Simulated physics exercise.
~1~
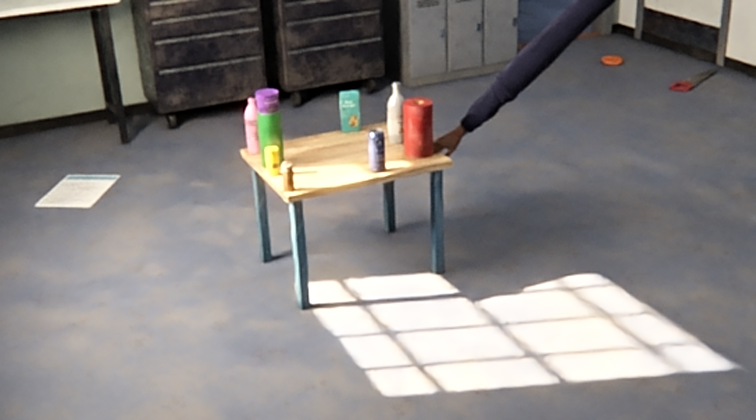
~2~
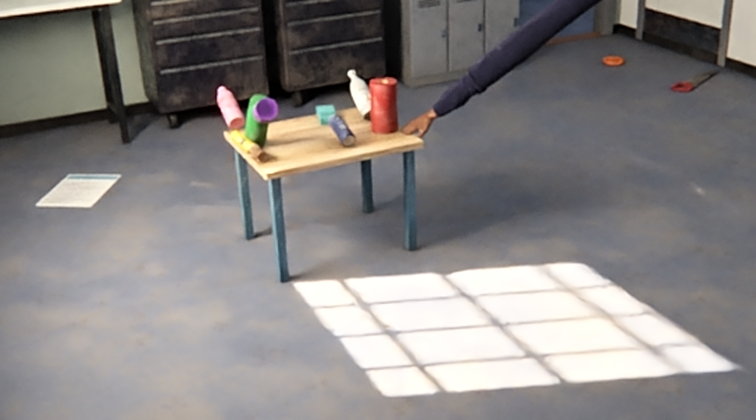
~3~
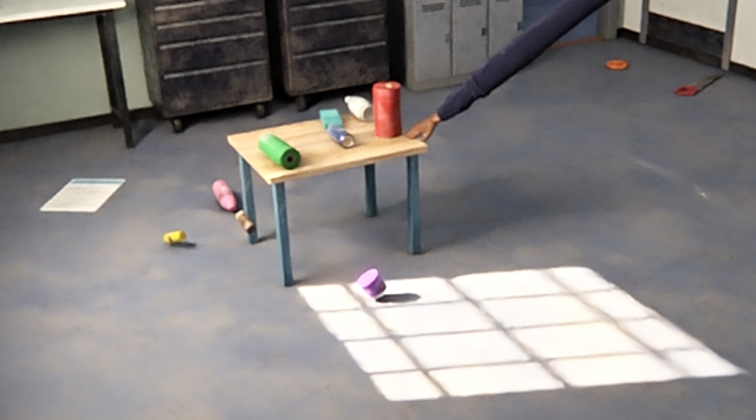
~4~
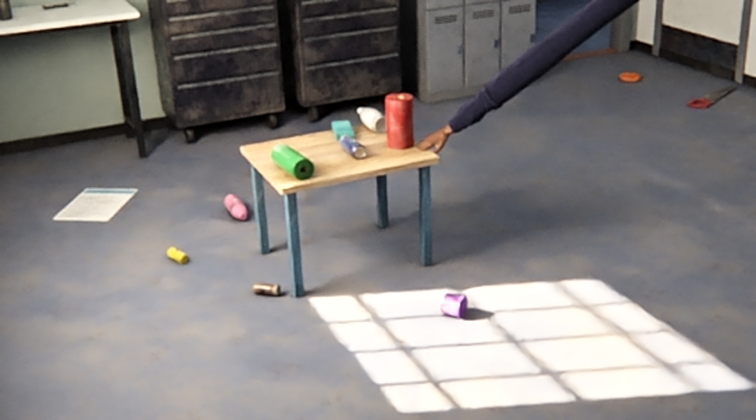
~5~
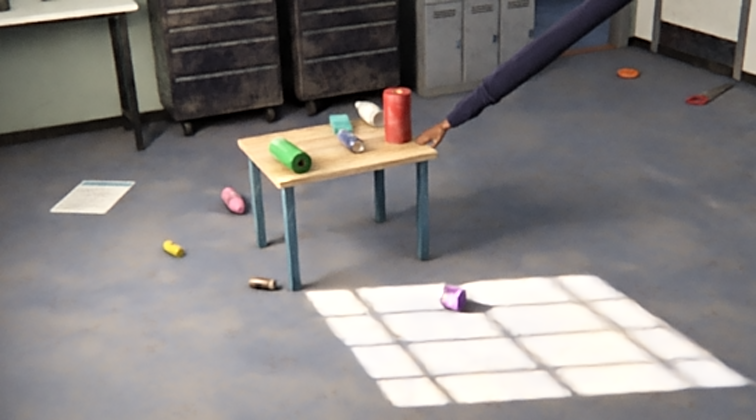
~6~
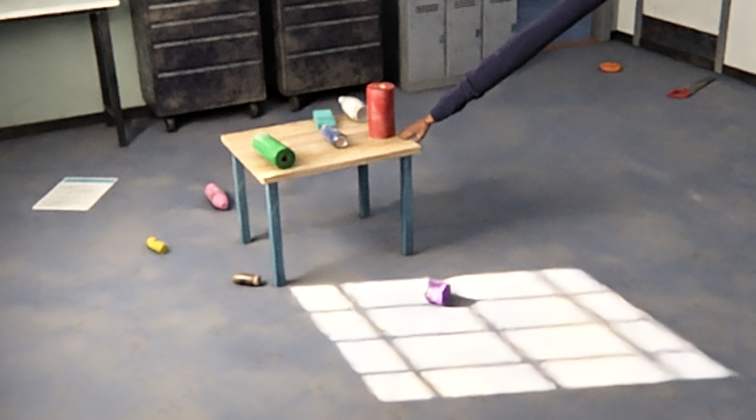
The video shows a hand jerking a small wooden table holding nine items, toppling most of them; the yellow shaker, pink bottle, brown shaker and purple tub end up lying on the floor, while the red roll stays upright among four tipped items on the tabletop.
